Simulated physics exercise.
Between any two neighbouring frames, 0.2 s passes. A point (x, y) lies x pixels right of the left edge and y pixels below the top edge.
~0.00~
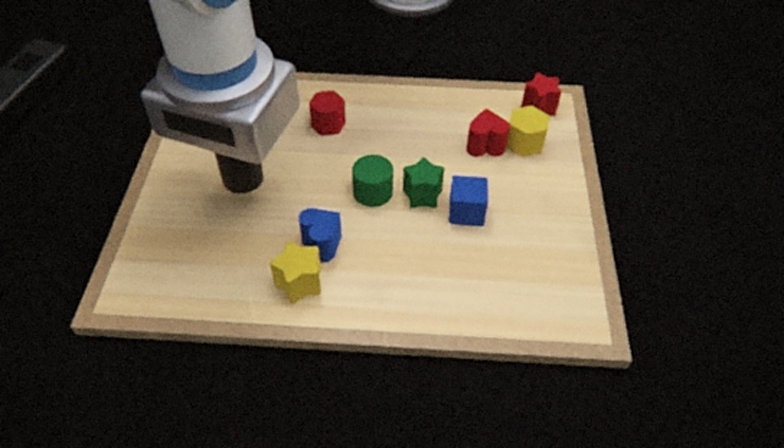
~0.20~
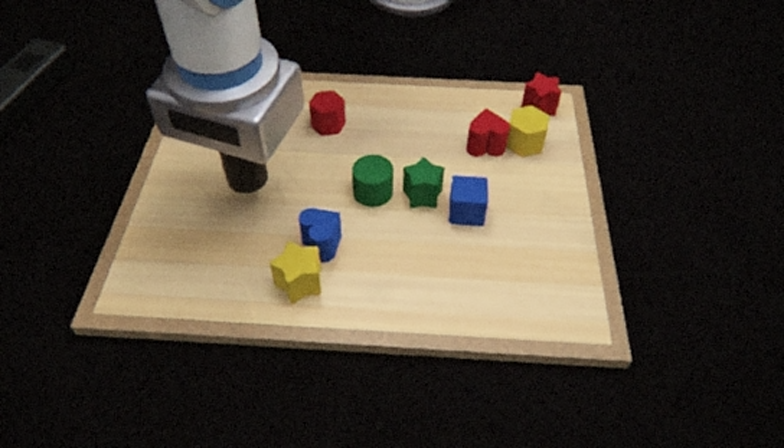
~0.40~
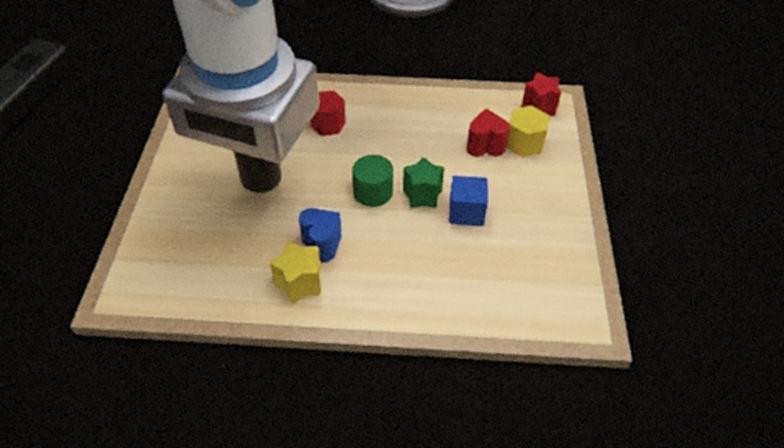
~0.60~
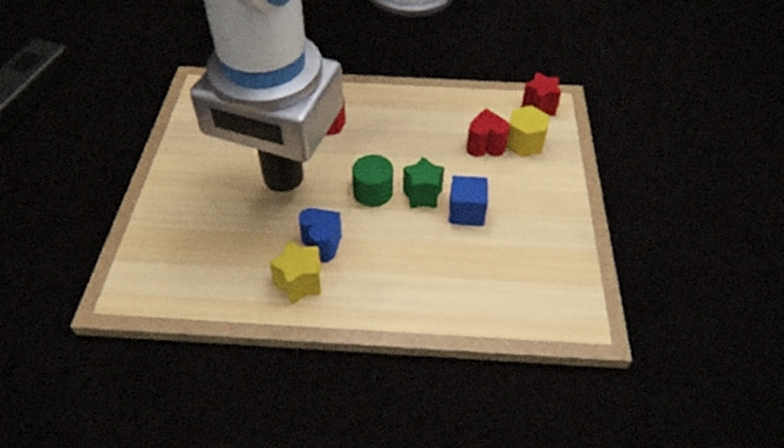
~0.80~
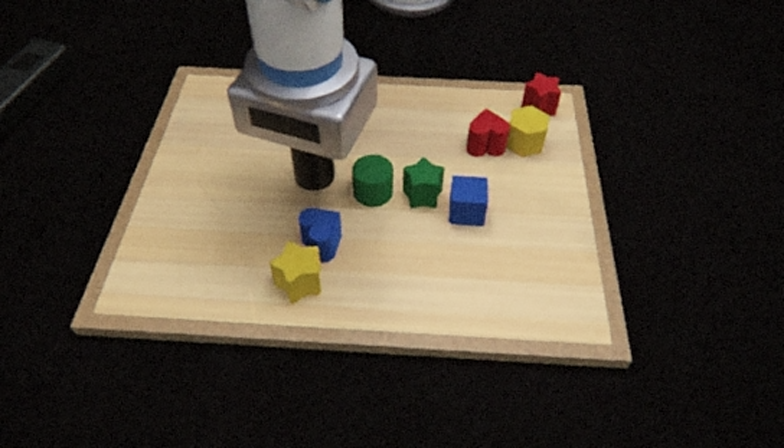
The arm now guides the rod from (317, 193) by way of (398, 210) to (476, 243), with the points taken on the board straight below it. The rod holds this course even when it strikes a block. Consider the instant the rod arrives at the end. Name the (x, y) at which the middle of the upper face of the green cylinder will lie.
So, by the moment the path ends, you'll find the top centre of the green cylinder at (429, 163).
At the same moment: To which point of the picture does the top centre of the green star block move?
My best guess is (471, 158).
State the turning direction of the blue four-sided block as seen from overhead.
Clockwise, looking down.
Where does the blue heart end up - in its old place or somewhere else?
At the end, its place is the same.
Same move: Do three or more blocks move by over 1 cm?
I'd say yes.
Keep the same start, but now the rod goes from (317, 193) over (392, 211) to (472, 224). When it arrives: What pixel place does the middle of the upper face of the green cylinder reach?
I'd expect the centre of its top face to be at (419, 161).
The first path, step by step. One third of the way, rod (372, 185); green cylinder (408, 165); green star block (445, 167), turned 25° clockwise.
Two thirds of the way, rod (427, 202); green cylinder (429, 163); green star block (471, 158), turned 45° clockwise; blue four-sided block (481, 188), turned 35° clockwise.
At the end, rod (479, 226); blue heart in place; green cylinder (429, 163); green star block (471, 158), turned 45° clockwise; blue four-sided block (484, 187), turned 30° clockwise.
